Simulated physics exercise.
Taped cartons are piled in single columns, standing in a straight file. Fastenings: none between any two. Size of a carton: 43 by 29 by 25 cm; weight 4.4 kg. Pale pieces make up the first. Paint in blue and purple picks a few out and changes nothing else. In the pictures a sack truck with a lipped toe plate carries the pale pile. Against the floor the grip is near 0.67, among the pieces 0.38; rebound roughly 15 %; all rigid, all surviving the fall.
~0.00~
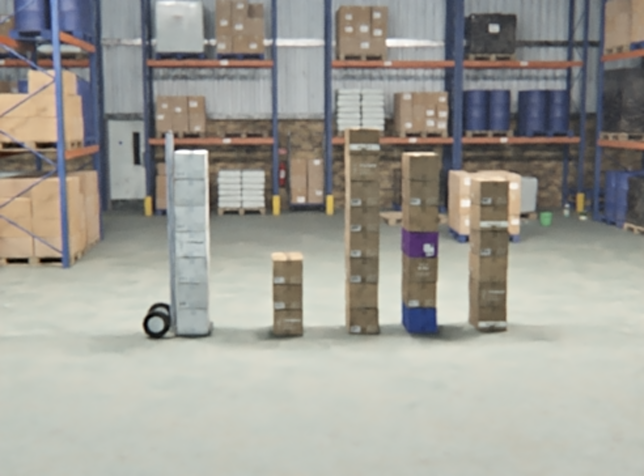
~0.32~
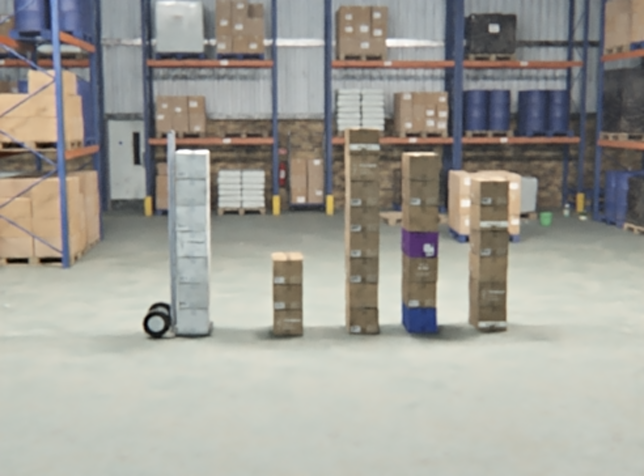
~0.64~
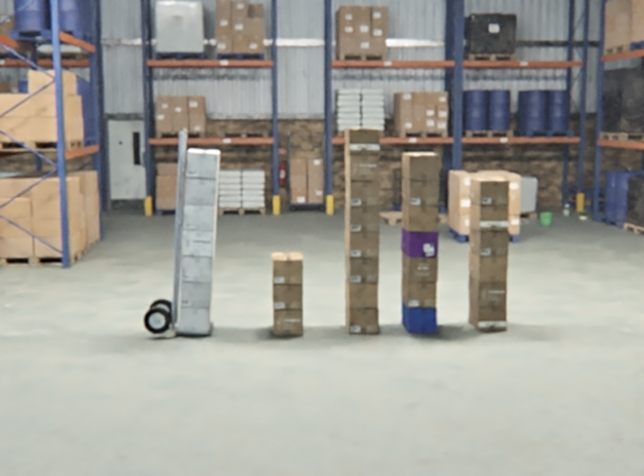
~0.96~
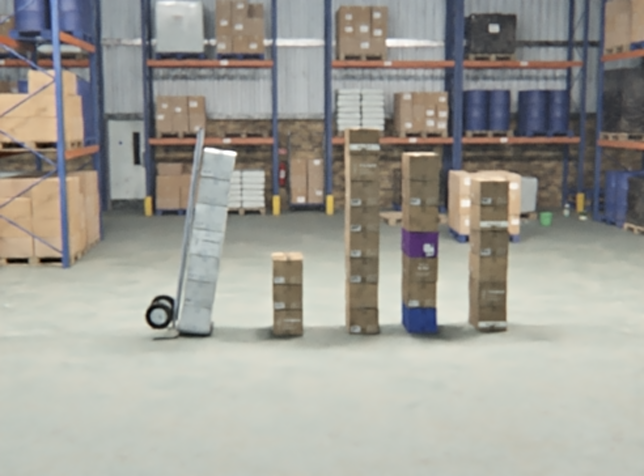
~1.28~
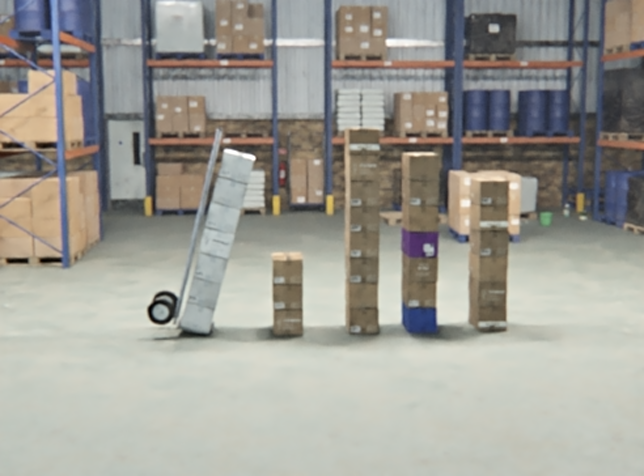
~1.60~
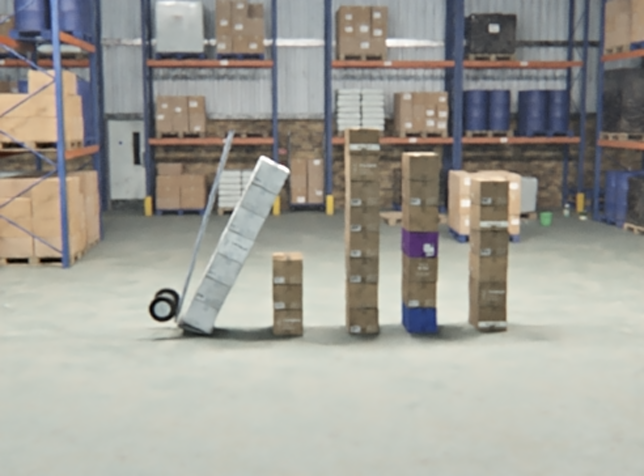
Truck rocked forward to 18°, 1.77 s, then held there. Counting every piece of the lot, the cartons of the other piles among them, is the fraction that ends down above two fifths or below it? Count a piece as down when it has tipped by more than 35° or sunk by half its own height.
The fraction is below two fifths.
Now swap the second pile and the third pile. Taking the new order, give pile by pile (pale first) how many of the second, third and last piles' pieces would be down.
After the swap, the second pile would have 7 down, the third 0 and the last 5.
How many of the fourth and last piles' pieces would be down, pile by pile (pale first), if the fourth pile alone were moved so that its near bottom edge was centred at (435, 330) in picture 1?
That gives fourth 6 and last 4.
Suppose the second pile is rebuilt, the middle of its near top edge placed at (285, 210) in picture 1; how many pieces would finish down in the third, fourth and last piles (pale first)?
Third 6, fourth 6, last 5.
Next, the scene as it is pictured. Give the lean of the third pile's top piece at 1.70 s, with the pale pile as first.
Measured from upright, roughly 0°.
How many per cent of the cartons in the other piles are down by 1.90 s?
By then, 0 per cent.
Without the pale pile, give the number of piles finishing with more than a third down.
It adds up to 0.
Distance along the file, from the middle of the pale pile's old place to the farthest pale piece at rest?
Something like 140 cm along the file.
After 1.70 s, 2 of the pale pile down; none of the 24 other cartons down.
After 1.90 s, 7 of the pale pile down; none of the 24 other cartons down, 1 disturbed.
After 2.18 s, 7 of the pale pile down; none of the 24 other cartons down, 9 disturbed.
After 2.88 s, 7 of the pale pile down; none of the 24 other cartons down, 10 disturbed.
At rest (4.0 s), 7 of the pale pile down; none of the 24 other cartons down, 10 disturbed; purple carton unmoved; blue carton unmoved. That is 0 per cent. As the last picture would show them, middles, purple carton near (420, 242), blue carton near (419, 316).
